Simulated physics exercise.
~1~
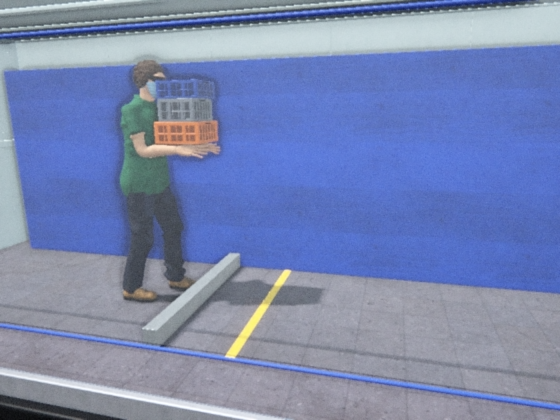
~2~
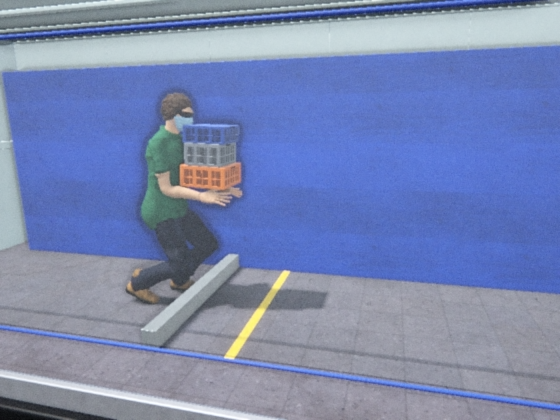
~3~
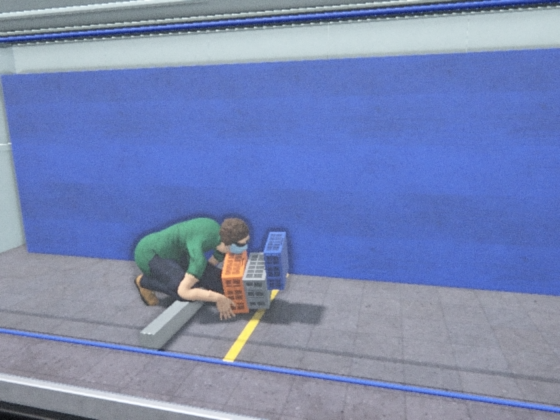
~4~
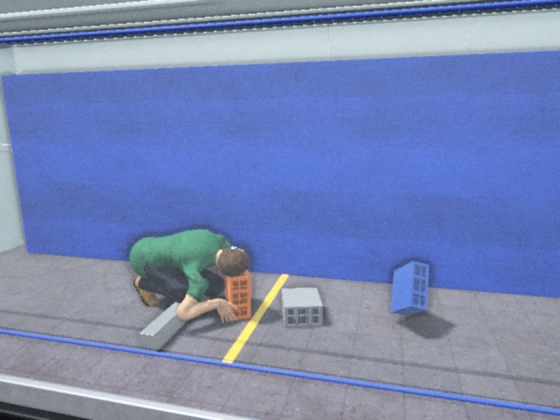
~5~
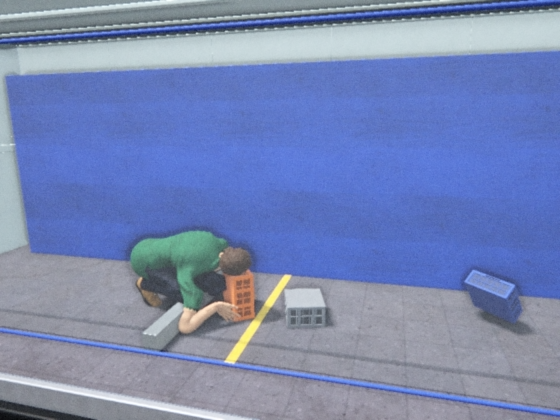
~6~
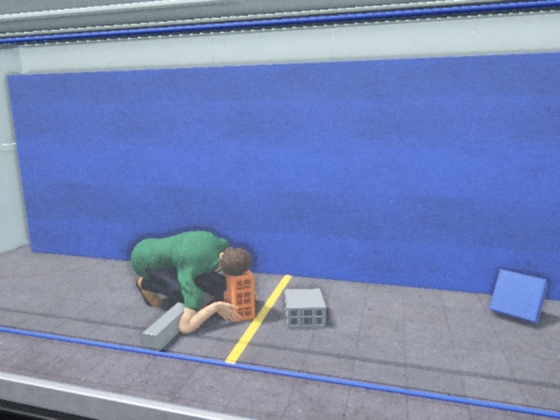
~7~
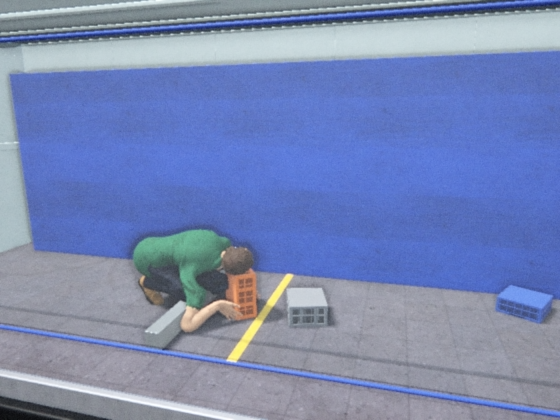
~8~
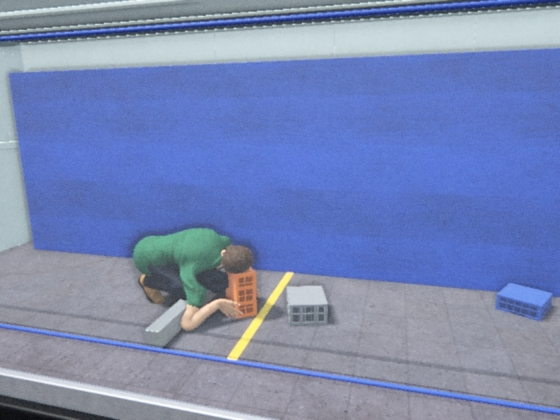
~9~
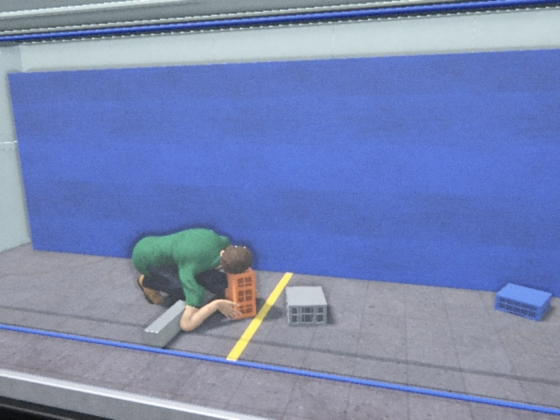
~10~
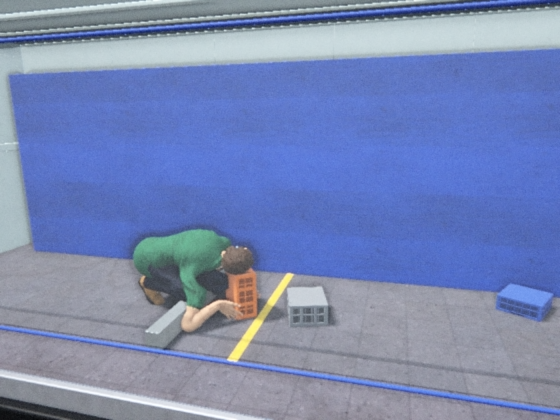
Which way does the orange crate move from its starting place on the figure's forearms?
The orange crate moves down. It ends up standing on end on the floor beside the figure's head, short of the yellow line.
